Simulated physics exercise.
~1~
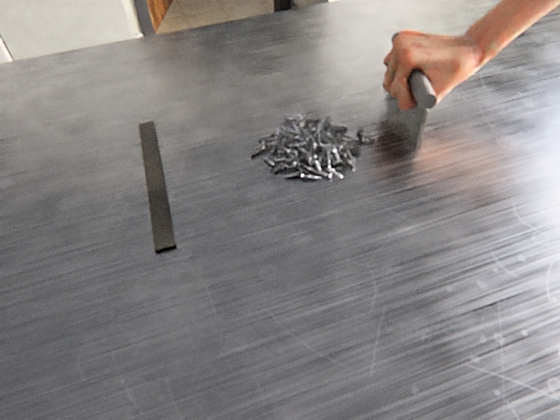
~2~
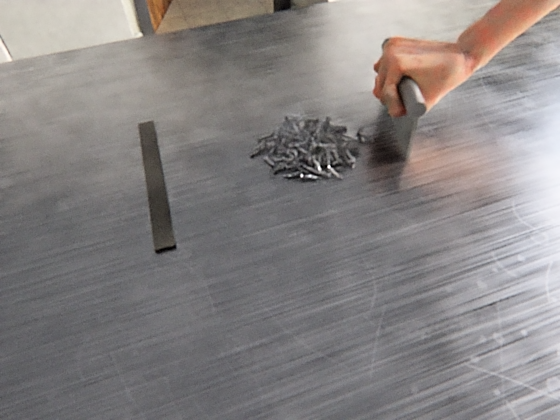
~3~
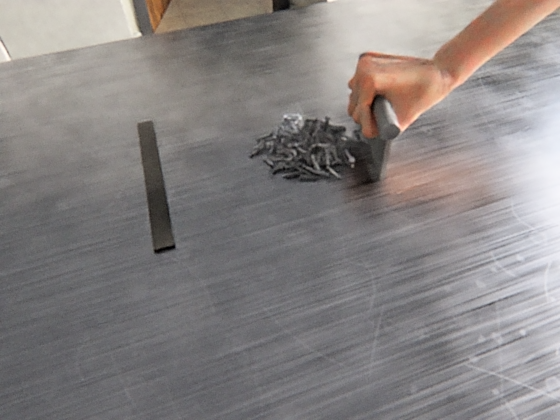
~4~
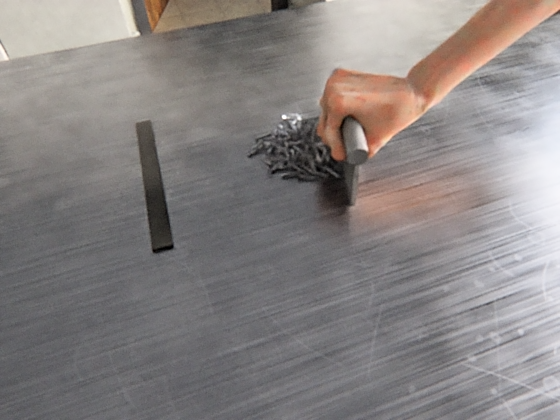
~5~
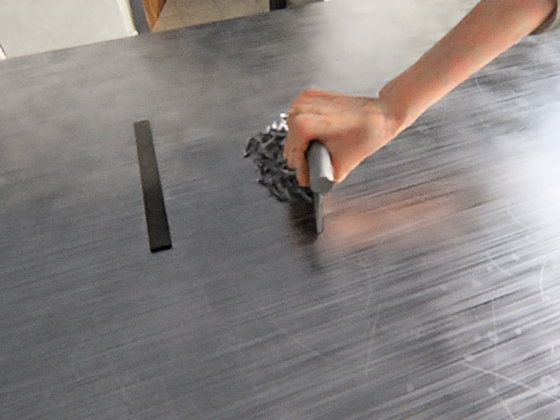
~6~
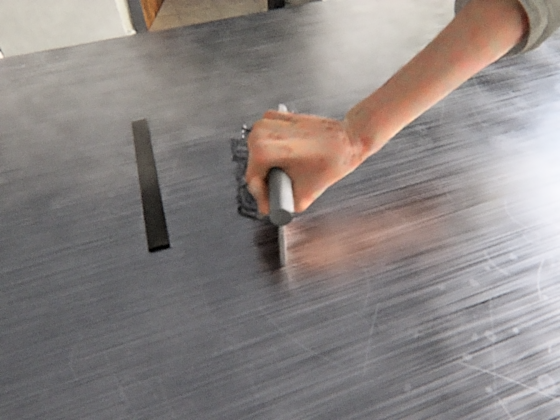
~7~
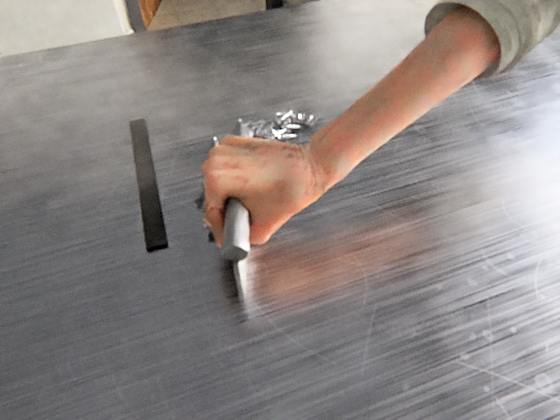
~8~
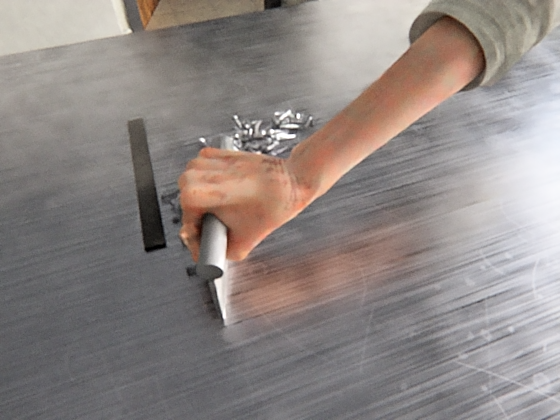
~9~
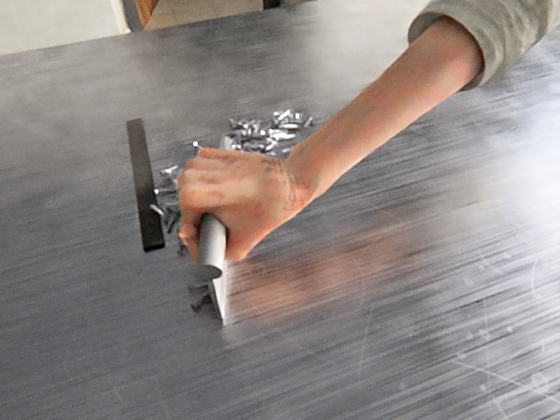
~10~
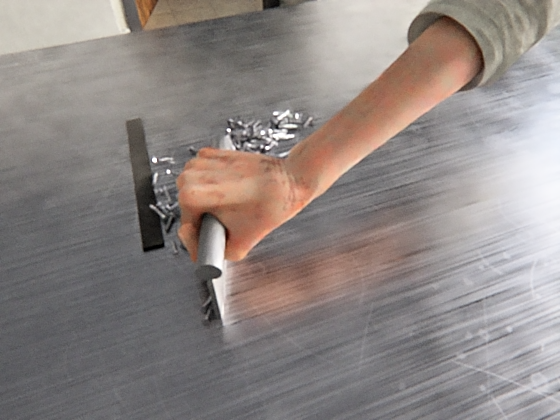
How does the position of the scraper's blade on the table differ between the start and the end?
At the start the blade is in the upper right, to the right of the heaped screws. By the end it is much further left and lower down, nearer the viewer, to the right of the dark strip's lower end.
